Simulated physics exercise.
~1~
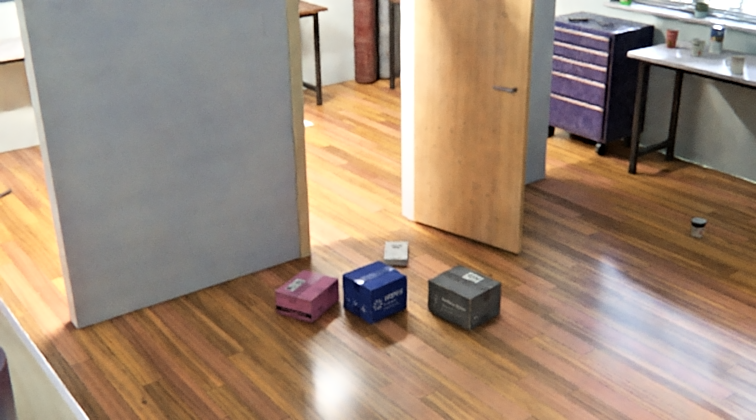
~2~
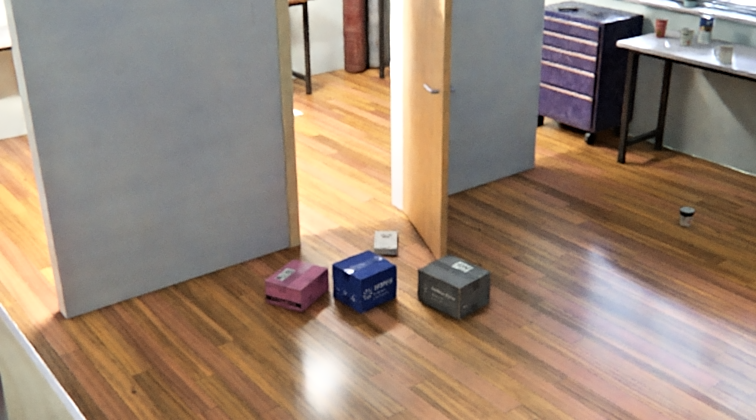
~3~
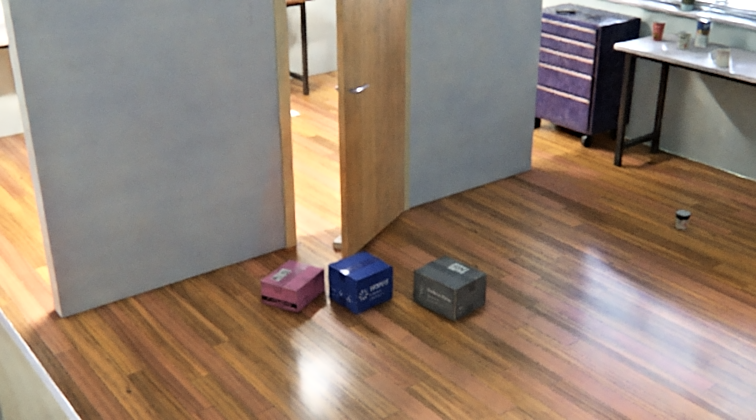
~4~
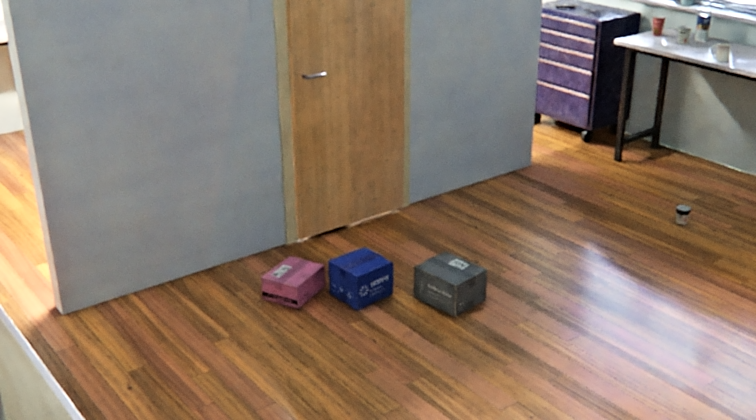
A wooden door swung steadily from wide open to shut in a grey wall, pushing a small white book to the left until it was out of sight, while the pink, blue and grey boxes on the floor in front stayed where they were.
